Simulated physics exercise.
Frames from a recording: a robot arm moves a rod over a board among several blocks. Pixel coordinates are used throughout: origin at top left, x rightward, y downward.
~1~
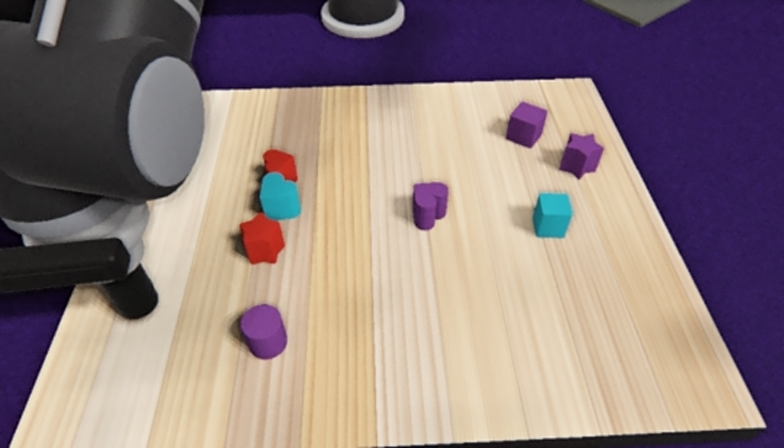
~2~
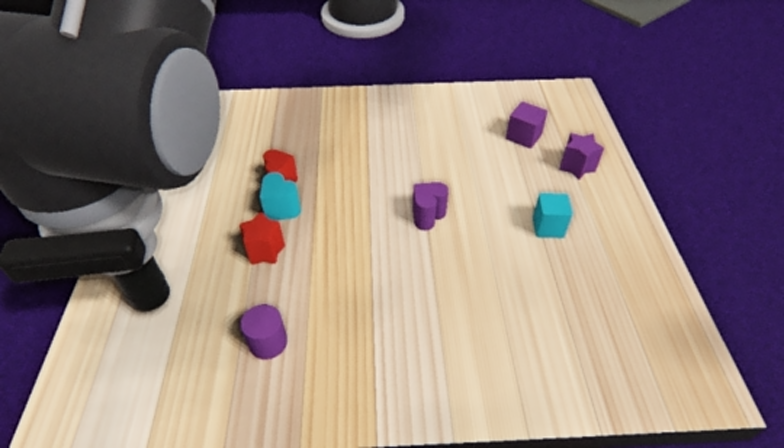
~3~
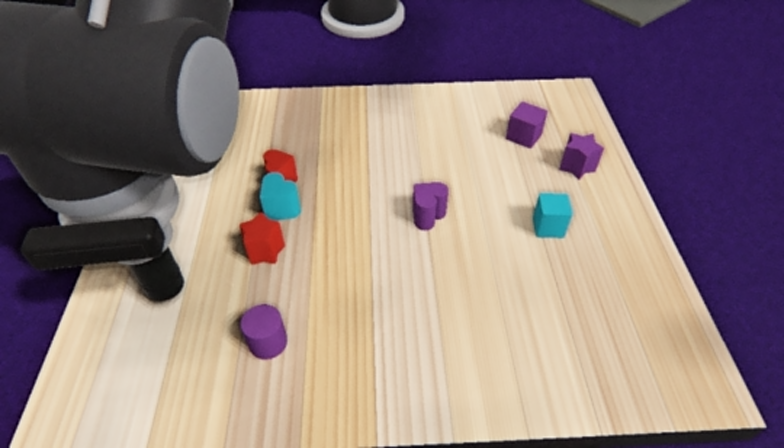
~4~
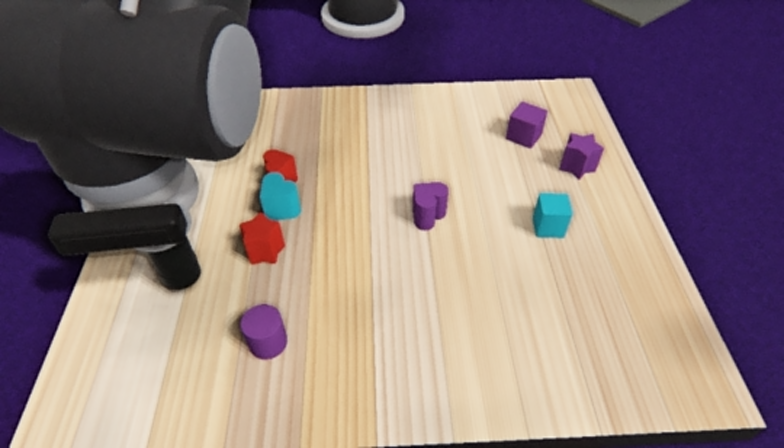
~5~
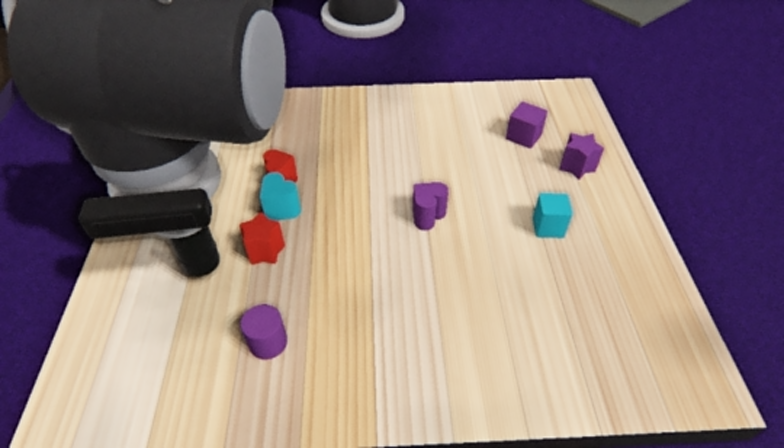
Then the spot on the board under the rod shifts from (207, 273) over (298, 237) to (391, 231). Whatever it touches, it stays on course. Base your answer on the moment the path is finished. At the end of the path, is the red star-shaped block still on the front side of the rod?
I believe so.
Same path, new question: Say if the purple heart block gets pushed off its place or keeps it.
It is carried off its spot.
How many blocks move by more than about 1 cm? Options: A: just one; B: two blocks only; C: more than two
B: Two blocks only.
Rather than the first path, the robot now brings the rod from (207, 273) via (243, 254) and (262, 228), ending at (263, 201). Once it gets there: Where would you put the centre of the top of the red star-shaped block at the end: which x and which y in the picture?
My best guess is (285, 213).
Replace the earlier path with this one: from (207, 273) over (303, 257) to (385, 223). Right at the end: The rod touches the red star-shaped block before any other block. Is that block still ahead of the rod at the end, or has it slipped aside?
Slid away.
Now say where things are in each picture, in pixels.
In the first frame, tip of the rod at (140, 304), middles of tops, red star-shaped block at (259, 228), turquoise heart block at (277, 186), purple heart block at (429, 192).
In the second frame, rod at (151, 296), nothing pushed.
In the third frame, rod at (166, 287), nothing pushed.
In the fourth frame, rod at (183, 276), nothing pushed.
In the fifth frame, rod at (202, 263), red star-shaped block at (259, 228), turquoise heart block at (277, 186), purple heart block at (429, 192).
The first path, step by step. One third of the way, rod at (265, 235); red star-shaped block at (294, 213).
Two thirds of the way, rod at (327, 224); red star-shaped block at (357, 201).
At the end, rod at (391, 220); red star-shaped block at (416, 193), turned 15° anticlockwise; turquoise heart block unmoved; purple heart block at (448, 188), turned 15° clockwise.
